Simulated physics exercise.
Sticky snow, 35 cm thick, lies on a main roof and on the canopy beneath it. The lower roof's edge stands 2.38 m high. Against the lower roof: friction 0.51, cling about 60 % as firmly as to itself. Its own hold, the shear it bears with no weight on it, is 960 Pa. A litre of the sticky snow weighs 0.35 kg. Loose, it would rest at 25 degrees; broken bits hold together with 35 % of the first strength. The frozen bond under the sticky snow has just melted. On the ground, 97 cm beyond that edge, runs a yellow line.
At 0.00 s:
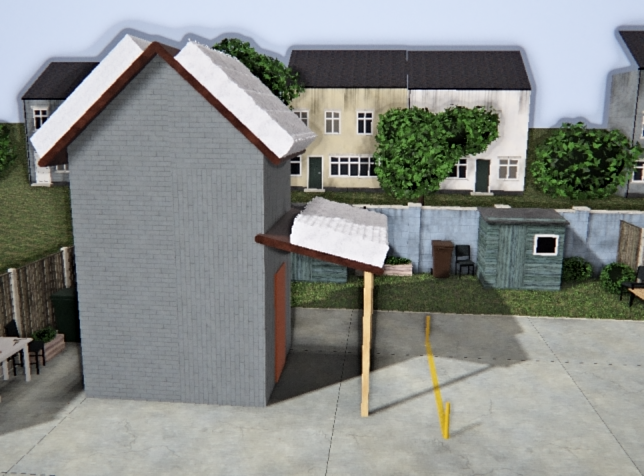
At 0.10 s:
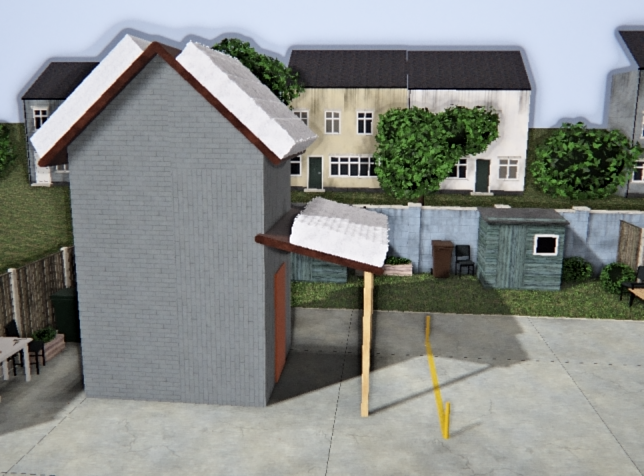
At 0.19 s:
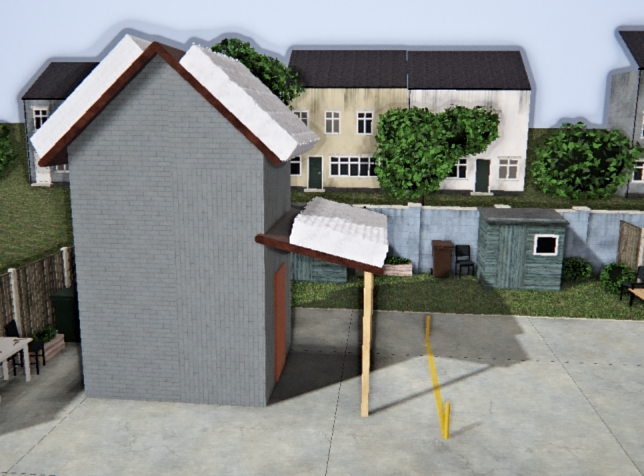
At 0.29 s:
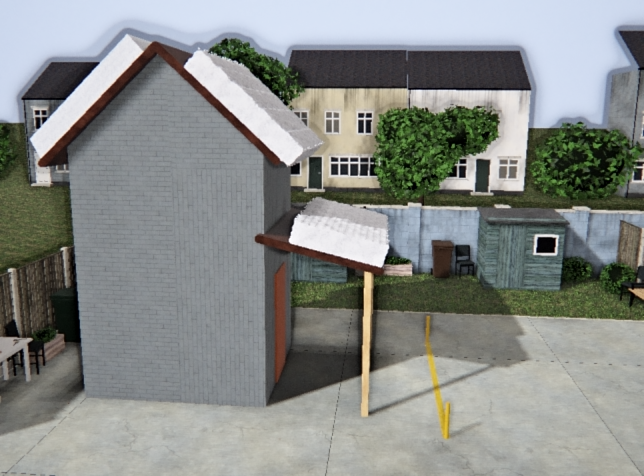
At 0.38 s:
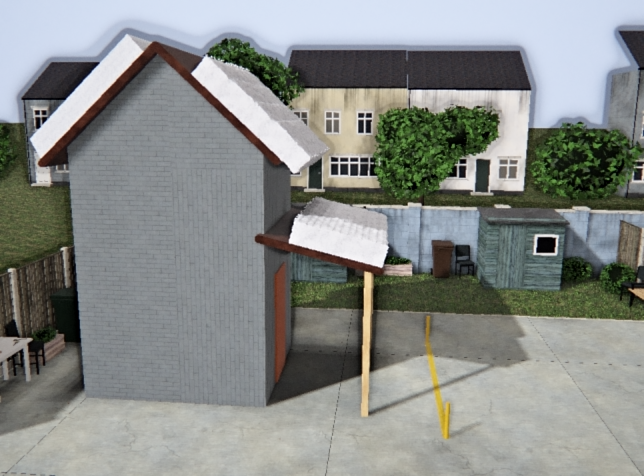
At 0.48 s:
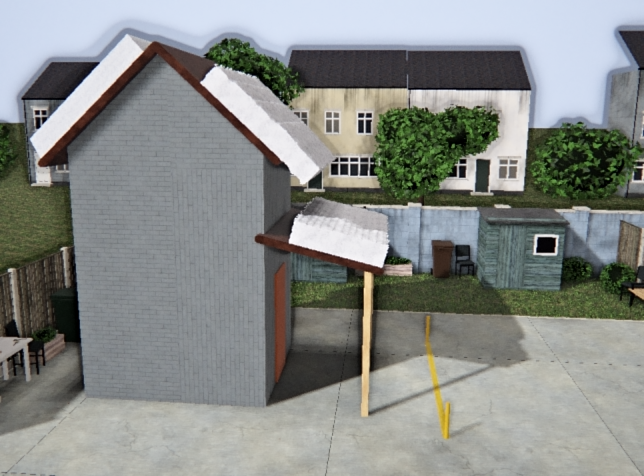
On the grey brick building's main roof, the right-hand snow slab slides down past the edge.
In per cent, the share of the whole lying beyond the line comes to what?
Close to 39 per cent.
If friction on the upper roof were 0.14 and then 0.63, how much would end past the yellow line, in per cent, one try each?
In turn about 45 %, 12 %.
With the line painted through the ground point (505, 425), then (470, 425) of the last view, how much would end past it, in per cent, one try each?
In turn about 18 %, 25 %.
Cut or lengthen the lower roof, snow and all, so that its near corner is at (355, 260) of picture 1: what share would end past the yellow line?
In that case some 50 per cent.
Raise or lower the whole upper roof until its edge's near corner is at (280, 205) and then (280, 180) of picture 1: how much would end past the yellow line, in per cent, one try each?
In that order: 5 %, 25 %.
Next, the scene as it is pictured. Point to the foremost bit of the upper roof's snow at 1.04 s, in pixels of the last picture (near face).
Near (391, 236).
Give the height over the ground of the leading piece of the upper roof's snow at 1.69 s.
Roughly 0.0 m.
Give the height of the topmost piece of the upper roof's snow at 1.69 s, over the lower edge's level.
About 0.7 m.
By 1.04 s, none is below the lower edge and 0 % is past the line.
By 1.69 s, 45 % is below the lower edge and 24 % is past the line.
By 2.35 s, 65 % is below the lower edge and 36 % is past the line.
By 3.00 s, 65 % is below the lower edge and 39 % is past the line.
By 3.20 s, at the end, 65 % is below the lower edge and 39 % is past the line.
